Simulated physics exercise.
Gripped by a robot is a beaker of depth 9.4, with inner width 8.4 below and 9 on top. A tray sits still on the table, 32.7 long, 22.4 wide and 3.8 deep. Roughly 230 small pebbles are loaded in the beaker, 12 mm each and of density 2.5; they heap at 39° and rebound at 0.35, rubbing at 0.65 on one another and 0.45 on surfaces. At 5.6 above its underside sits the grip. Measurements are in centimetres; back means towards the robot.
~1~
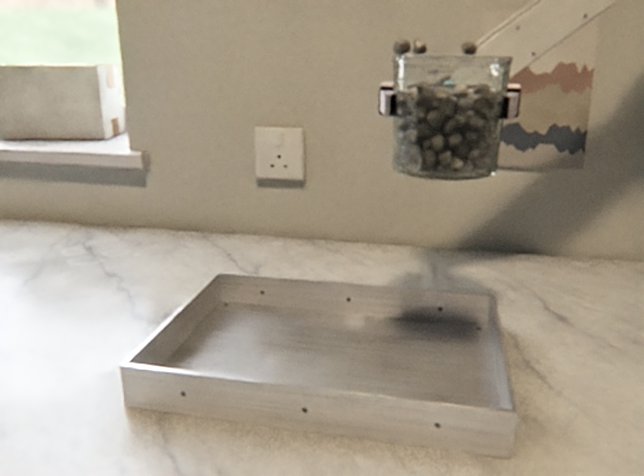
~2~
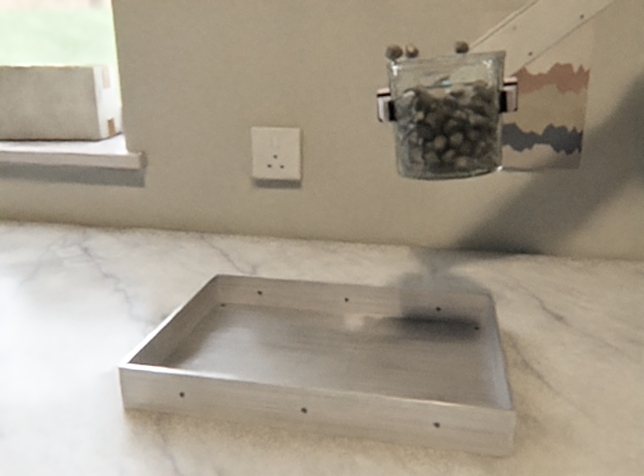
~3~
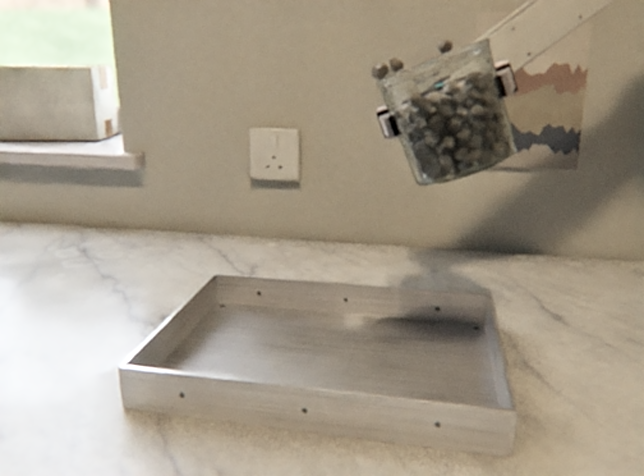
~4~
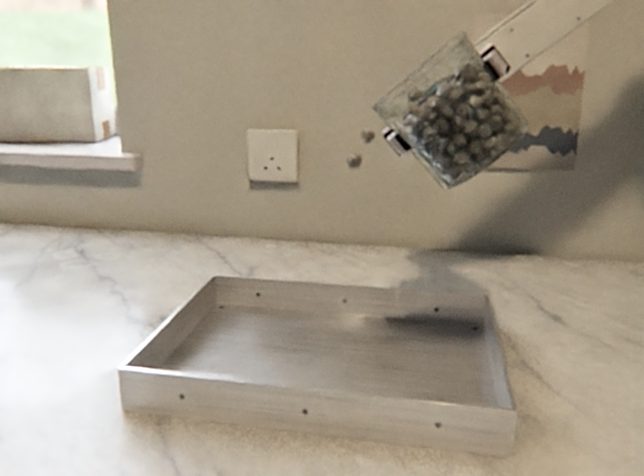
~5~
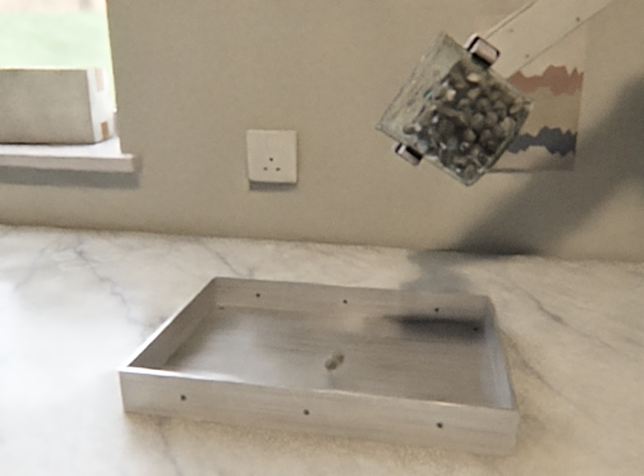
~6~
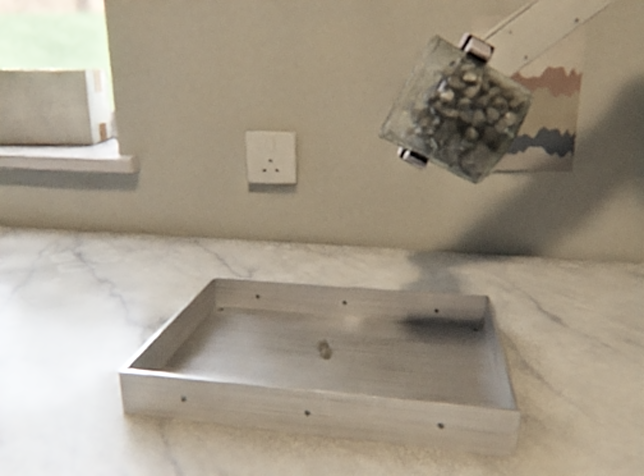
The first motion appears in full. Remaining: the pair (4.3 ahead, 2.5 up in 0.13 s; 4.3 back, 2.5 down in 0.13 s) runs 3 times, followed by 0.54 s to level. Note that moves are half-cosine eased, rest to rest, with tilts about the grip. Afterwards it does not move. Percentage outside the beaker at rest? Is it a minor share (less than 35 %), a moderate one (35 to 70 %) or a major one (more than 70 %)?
A moderate share.
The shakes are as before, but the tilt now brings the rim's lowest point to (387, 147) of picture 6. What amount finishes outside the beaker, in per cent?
85 percent or so.
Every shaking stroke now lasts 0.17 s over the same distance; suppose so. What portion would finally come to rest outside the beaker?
It would be some 20 %.
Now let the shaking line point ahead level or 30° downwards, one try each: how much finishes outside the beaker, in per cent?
First try about 30 %, second try about 10 %.
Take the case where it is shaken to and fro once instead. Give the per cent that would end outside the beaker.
Roughly 25 in a hundred.
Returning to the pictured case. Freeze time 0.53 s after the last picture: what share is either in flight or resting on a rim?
16 per cent.
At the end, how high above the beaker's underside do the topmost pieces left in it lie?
Height at rest: About 8.0 centimetres.
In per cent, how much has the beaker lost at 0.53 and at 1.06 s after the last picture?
Readings in order: 40, 50.
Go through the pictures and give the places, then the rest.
The beaker middle at (447, 117), level; upper third of the load around (447, 102), from x 405 to 495, top at y 45; 227 in the beaker, in the first picture.
The beaker middle at (447, 117), tilted 6° forward; upper third of the load around (451, 103), from x 395 to 490, top at y 50, in the second picture.
The beaker middle at (449, 116), tilted 22° forward; upper third of the load around (458, 102), from x 380 to 500, top at y 45, in the third picture.
The beaker middle at (452, 115), tilted 41° forward; upper third of the load around (464, 101), from x 355 to 510, top at y 70; 225 in the beaker, 2 in flight or on a rim, in the fourth picture.
The beaker middle at (455, 113), tilted 57° forward; upper third of the load around (466, 96), from x 330 to 515, top at y 65; 225 in the beaker, 2 in the tray, in the fifth picture.
The beaker middle at (456, 113), tilted 63° forward; upper third of the load around (469, 96), from x 325 to 515, top at y 70; 225 in the beaker, 2 in the tray, in the sixth picture.
Then, 0.53 s on, tilted 63° forward, highest piece 27 above the table; 135 in the beaker, 55 in the tray, 37 in flight or on a rim.
Then, 1.06 s on, tilted 30° forward, highest piece 28 above the table; 115 in the tray, 111 in the beaker, 1 on the table or floor.
Then, 1.52 s on, level, highest piece 29 above the table; 115 in the tray, 111 in the beaker, 1 on the table or floor.
Then, 2.57 s on, level, highest piece 29 above the table; 115 in the tray, 111 in the beaker, 1 on the table or floor.
In the end, 115 in the tray, 111 in the beaker, 1 on the table or floor. That is 51 % outside the beaker.
